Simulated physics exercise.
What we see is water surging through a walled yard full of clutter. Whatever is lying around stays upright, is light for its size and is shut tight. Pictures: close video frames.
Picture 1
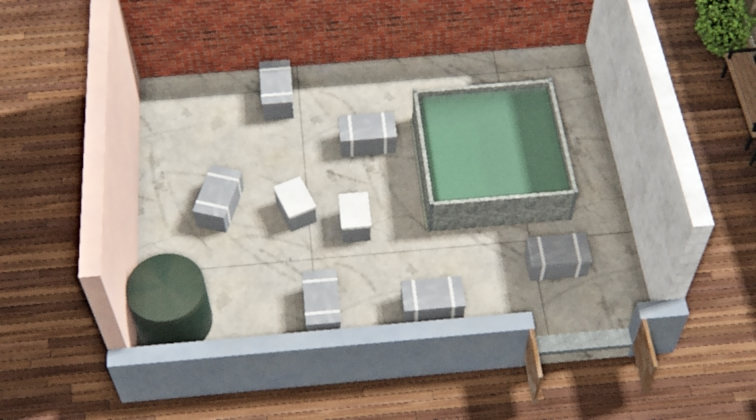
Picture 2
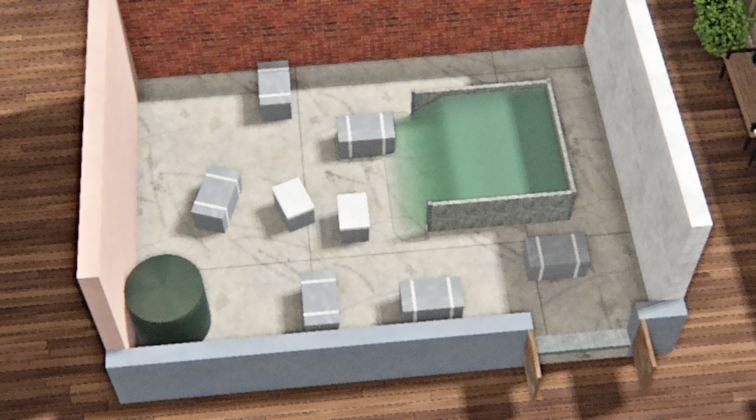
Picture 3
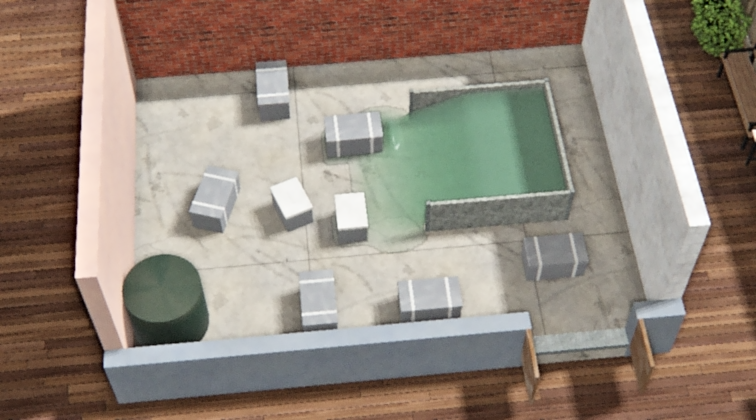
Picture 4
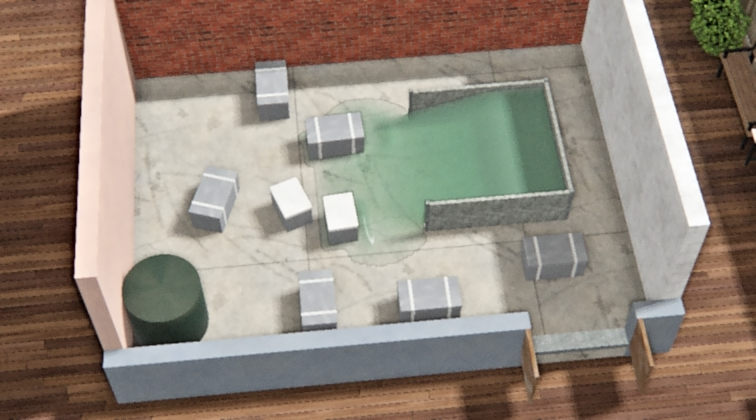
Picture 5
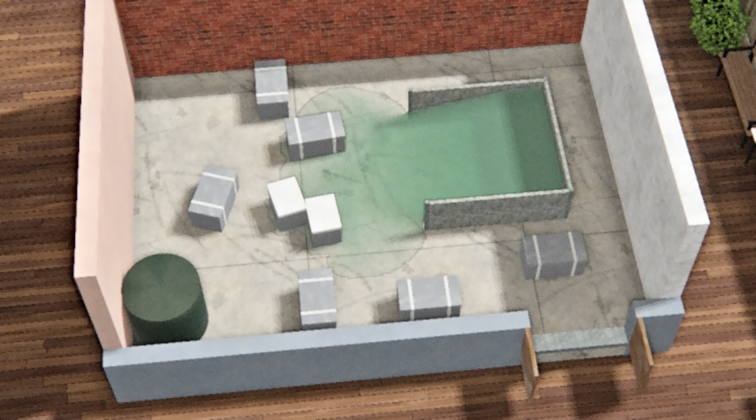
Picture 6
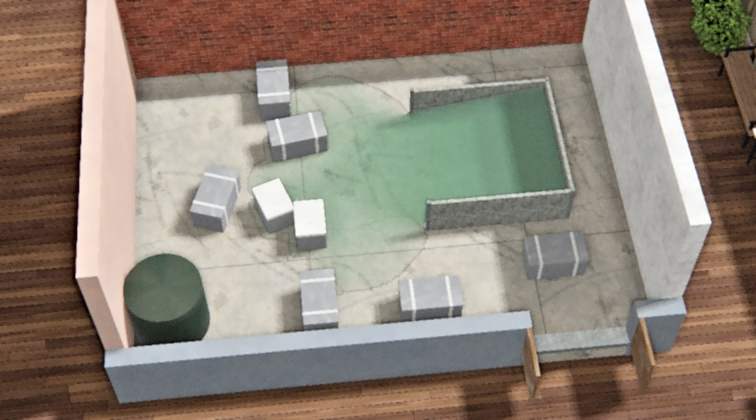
Green water spreads left from an open-sided pool, pushing a grey trunk and white boxes leftward.
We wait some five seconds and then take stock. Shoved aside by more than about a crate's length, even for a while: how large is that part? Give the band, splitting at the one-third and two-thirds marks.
Two thirds upward.
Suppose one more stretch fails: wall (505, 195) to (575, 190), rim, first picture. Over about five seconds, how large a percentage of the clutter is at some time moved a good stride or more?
Estimate: Some 20 per cent.
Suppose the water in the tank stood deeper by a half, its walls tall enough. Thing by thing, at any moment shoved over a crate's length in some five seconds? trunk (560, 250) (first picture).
Best estimate: Not the full distance.
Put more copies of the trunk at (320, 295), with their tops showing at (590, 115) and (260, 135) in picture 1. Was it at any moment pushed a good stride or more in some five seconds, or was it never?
Going one by one, I'd say not displaced that far for the first and gets shoved clear for the second.
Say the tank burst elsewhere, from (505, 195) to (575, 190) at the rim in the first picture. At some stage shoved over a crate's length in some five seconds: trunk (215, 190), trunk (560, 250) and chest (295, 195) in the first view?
Lab note - in sequence: Never that far; made it that far; never that far.
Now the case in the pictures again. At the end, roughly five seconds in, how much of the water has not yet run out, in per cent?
I'd say close to 100 percent.
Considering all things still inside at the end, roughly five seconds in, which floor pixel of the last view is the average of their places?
Their average sits at about pixel (299, 236).
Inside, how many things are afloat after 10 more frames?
I count 6.
A moment on, 3 of 8 are well off their spots; 0 afloat.
Next, 6 of 8 are well off their spots; 6 afloat.
Later, 6 of 8 are well off their spots; 6 afloat.
In the end, 5 of 8 are well off their spots, and 6 have been at some point; 6 afloat.
